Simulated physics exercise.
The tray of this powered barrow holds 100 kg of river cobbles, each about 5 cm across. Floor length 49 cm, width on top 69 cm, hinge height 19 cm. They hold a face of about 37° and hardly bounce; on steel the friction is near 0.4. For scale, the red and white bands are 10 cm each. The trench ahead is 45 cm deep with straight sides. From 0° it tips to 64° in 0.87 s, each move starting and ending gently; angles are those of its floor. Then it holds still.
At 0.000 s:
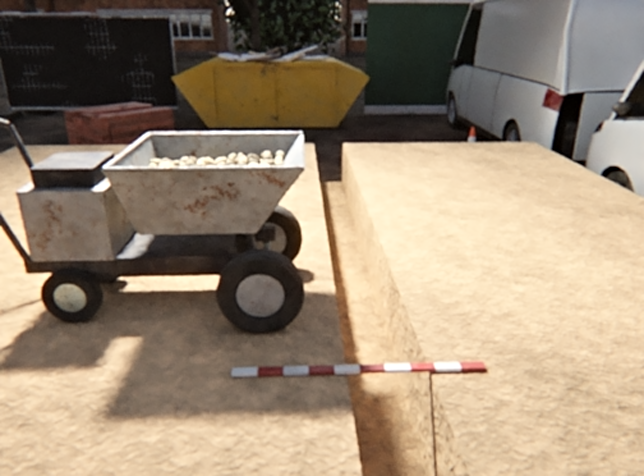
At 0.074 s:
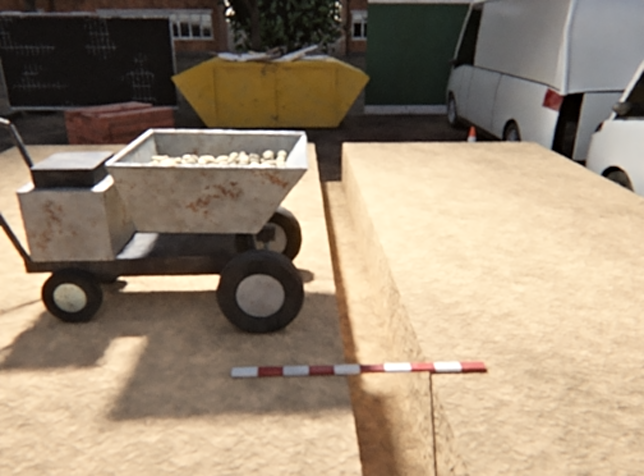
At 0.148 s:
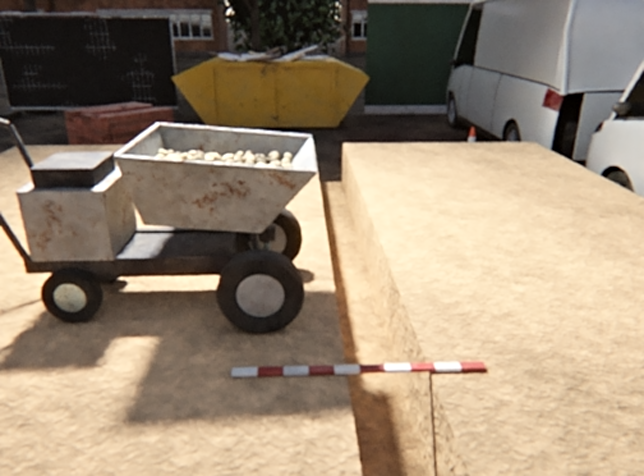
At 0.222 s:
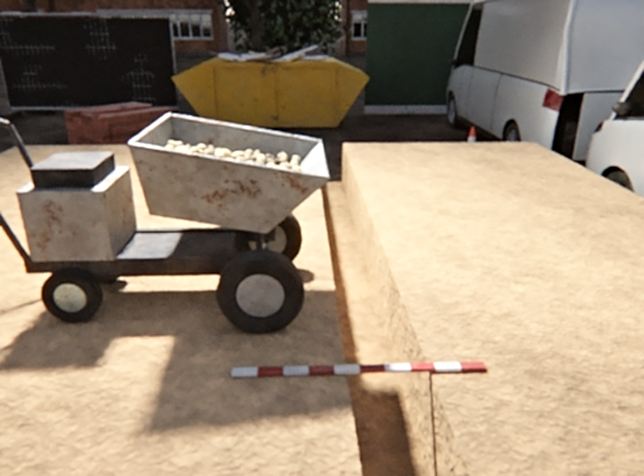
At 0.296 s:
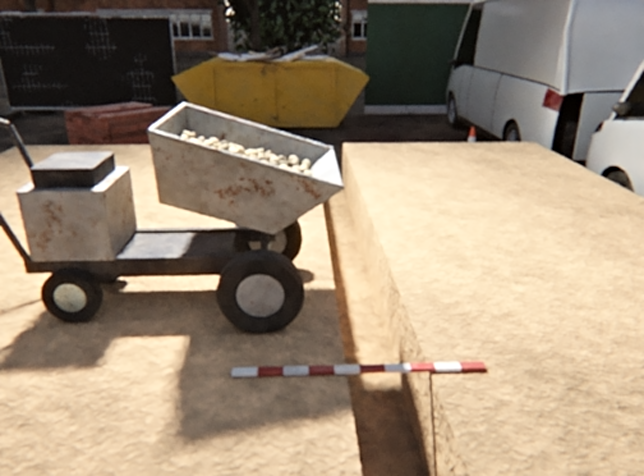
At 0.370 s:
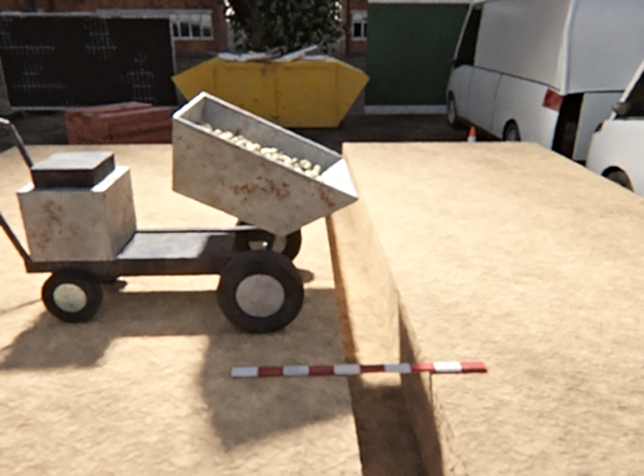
On a sandy building site, a small powered barrow stood beside a narrow trench while its rusty grey tray of pale stones tilted gradually forward, its back end rising and its front lip dipping rightward.
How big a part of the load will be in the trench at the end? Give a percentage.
Some 33 per cent of it.
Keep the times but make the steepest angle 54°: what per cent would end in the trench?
Then about 10 per cent.
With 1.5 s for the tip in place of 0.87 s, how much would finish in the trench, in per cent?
It would be near 45 per cent.
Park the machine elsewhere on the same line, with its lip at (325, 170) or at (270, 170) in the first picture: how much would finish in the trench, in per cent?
About 15 and 60 per cent.
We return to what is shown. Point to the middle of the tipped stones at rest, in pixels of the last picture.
Near (421, 291).
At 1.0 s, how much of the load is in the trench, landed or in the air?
Some 5 per cent.
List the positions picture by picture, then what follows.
In the first picture, lip at (304, 168), floor tilted 0°, highest stones at (243, 163).
In the second picture, lip at (307, 169), floor tilted 1°, highest stones at (237, 163); the stones move at 0.2 m/s on average.
In the third picture, the tray is at 5°, its lip at (316, 173); the top of the load is at (200, 160); the stones move at 0.5 m/s on average.
In the fourth picture, lip at (329, 179), floor tilted 10°, highest stones at (191, 152); the stones move at 0.7 m/s on average.
In the fifth picture, lip at (343, 188), floor tilted 17°, highest stones at (194, 143); the stones move at 0.8 m/s on average.
In the sixth picture, lip at (358, 200), floor tilted 25°, highest stones at (208, 135); the stones move at 0.9 m/s on average.
After 0.6 s the floor is at 54°; 100 % in the tray; the foremost stones are at (368, 231).
After 1.0 s the floor is at 64°; 87 % in the tray, 3 % in the trench, 10 % past the trench; the foremost stones are at (437, 288).
After 1.3 s the floor is at 64°; 50 % in the tray, 5 % in the trench, 45 % past the trench; the foremost stones are at (531, 307).
After 3.3 s the floor is at 64°; 17 % in the tray, 33 % in the trench, 50 % past the trench; the foremost stones are at (603, 297).
